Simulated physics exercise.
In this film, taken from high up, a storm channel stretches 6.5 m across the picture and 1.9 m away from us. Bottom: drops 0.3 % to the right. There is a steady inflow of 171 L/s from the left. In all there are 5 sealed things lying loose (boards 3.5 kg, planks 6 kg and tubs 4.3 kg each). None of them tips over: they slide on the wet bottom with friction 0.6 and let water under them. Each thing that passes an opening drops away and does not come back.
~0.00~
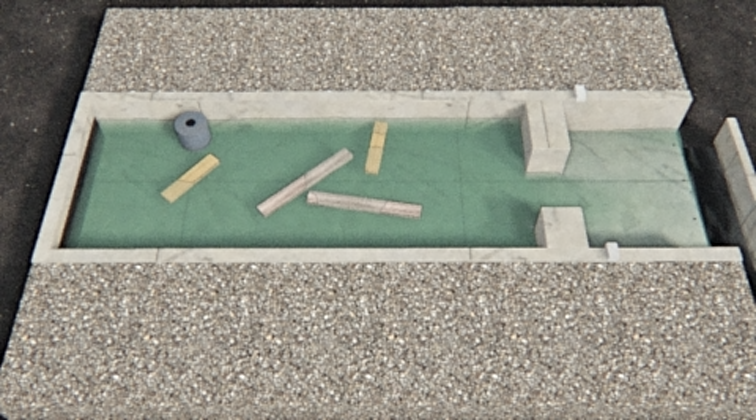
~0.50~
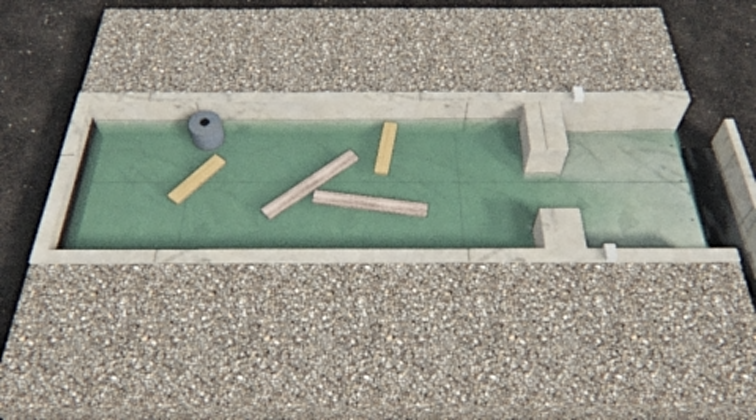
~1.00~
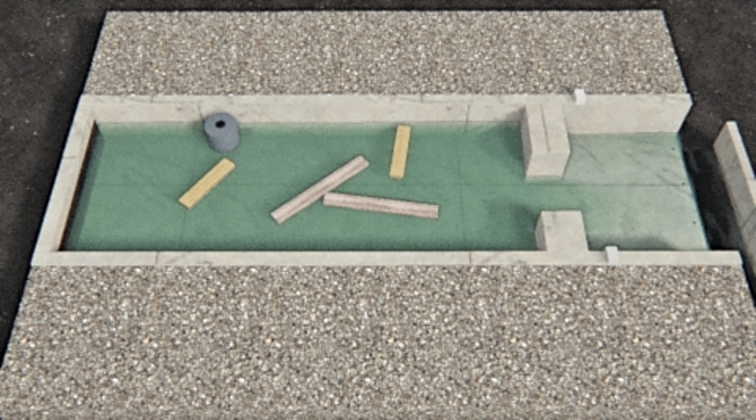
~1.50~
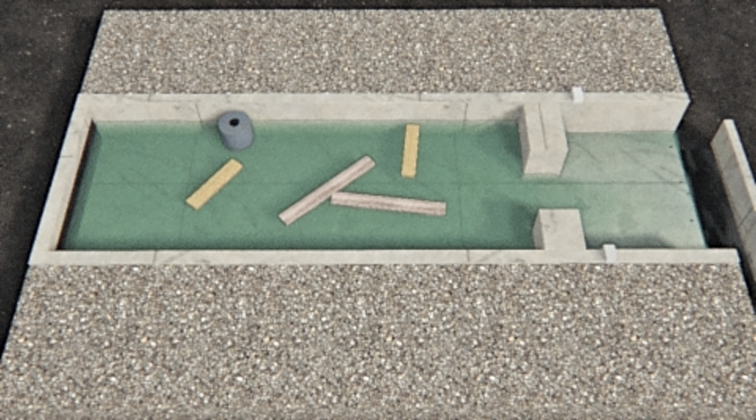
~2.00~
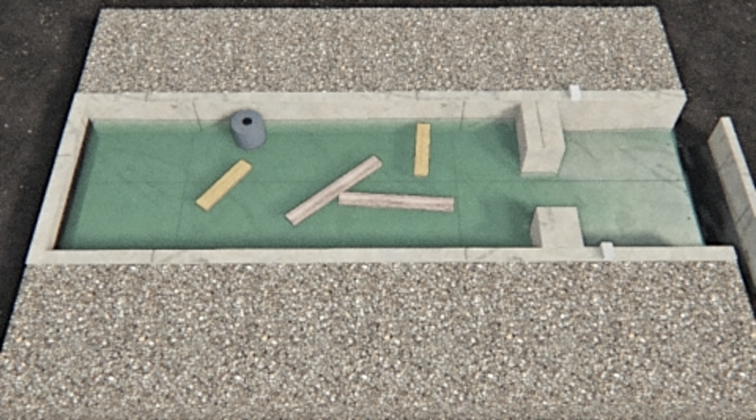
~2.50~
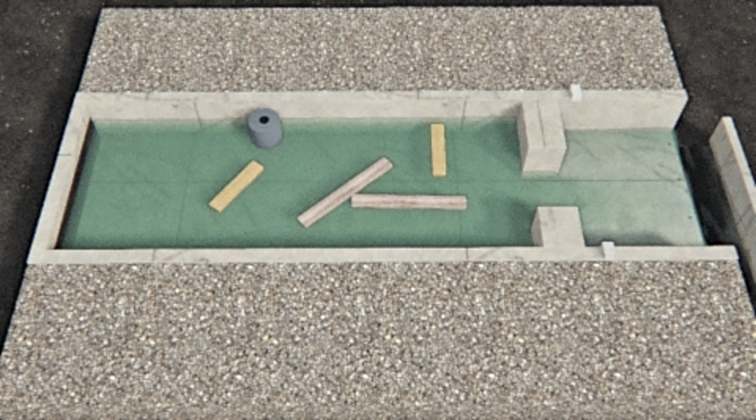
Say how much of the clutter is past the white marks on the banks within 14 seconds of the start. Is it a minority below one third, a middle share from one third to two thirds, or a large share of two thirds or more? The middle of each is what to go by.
It does not drop under two thirds.
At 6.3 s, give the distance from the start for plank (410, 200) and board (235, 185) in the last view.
In turn they sit 350 cm and 200 cm away.
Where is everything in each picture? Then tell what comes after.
The first frame shows a tub at (191, 123), afloat; a board at (377, 146), afloat; about 2570 L in view; 0 of 5 have shifted.
The second frame shows a tub at (205, 123), afloat, 17 cm from its start; a board at (386, 147), afloat, 13 cm from its start; 26 cm deep round most things; 5 of 5 have shifted.
The third frame shows a tub at (220, 125) floats, 33 cm from its start; a board at (400, 150) floats, 27 cm from its start; 26 cm deep round most things; 5 of 5 have shifted.
The fourth frame shows a tub at (234, 123), afloat, 50 cm from its start; a board at (411, 149) floats, 41 cm from its start; about 2590 L in view; 5 of 5 have shifted.
The fifth frame shows a tub at (247, 122) floats, 67 cm from its start; a board at (422, 148) floats, 56 cm from its start; 26 cm deep round most things; 5 of 5 have shifted.
The sixth frame shows a tub at (264, 120) floats, 84 cm from its start; a board at (438, 148), afloat, 73 cm from its start; about 2600 L in view; 5 of 5 have shifted.
After 3.5 s 0 of 5 are over the mark; 5 afloat.
After 6.3 s 2 of 5 are over the mark; 3 afloat.
After 10.0 s 3 of 5 are over the mark; 2 afloat.
After 14.0 s 5 of 5 are over the mark; 0 afloat.
